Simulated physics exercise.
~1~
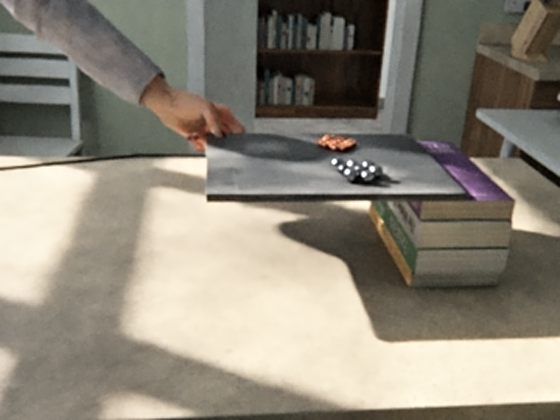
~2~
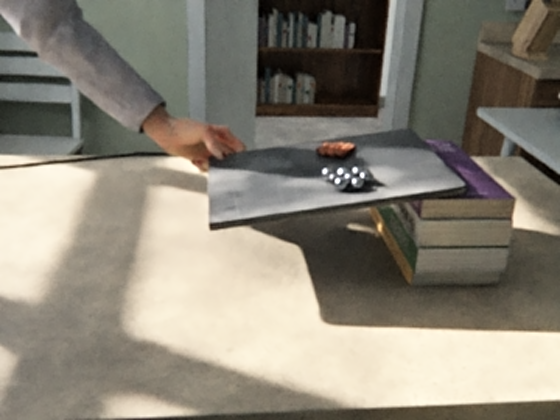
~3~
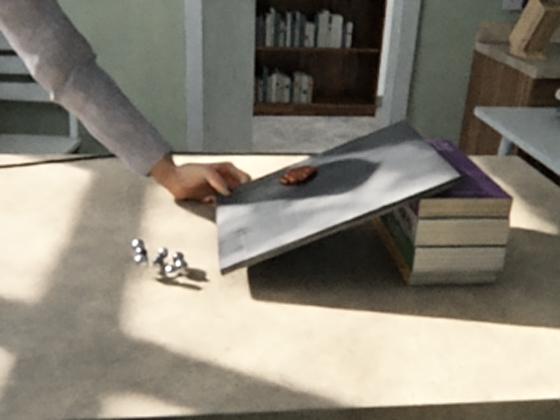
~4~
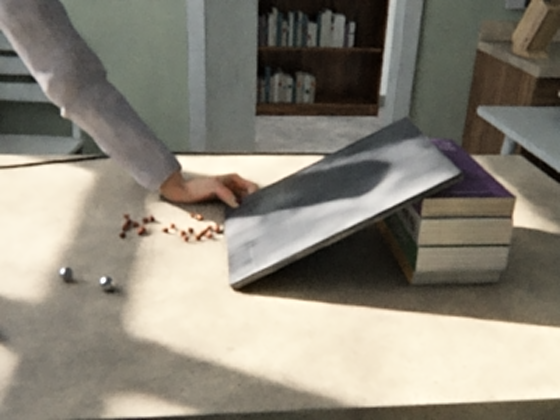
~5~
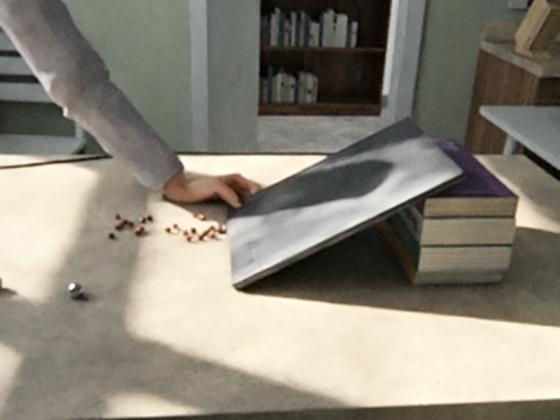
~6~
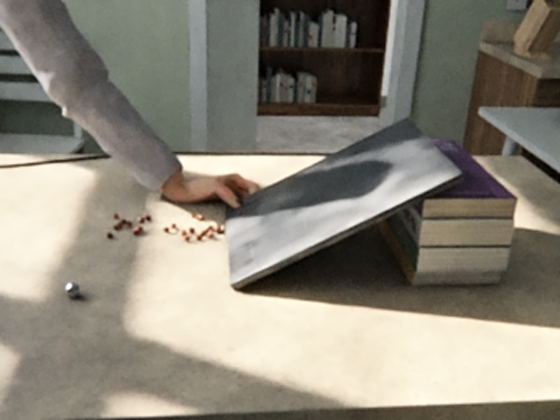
In this clip, a hand lowers the left end of a gray board propped on stacked books until it rests on the counter, sending shiny balls rolling far left, some out of view, before small reddish pieces slide off and settle scattered near the board's lower edge.
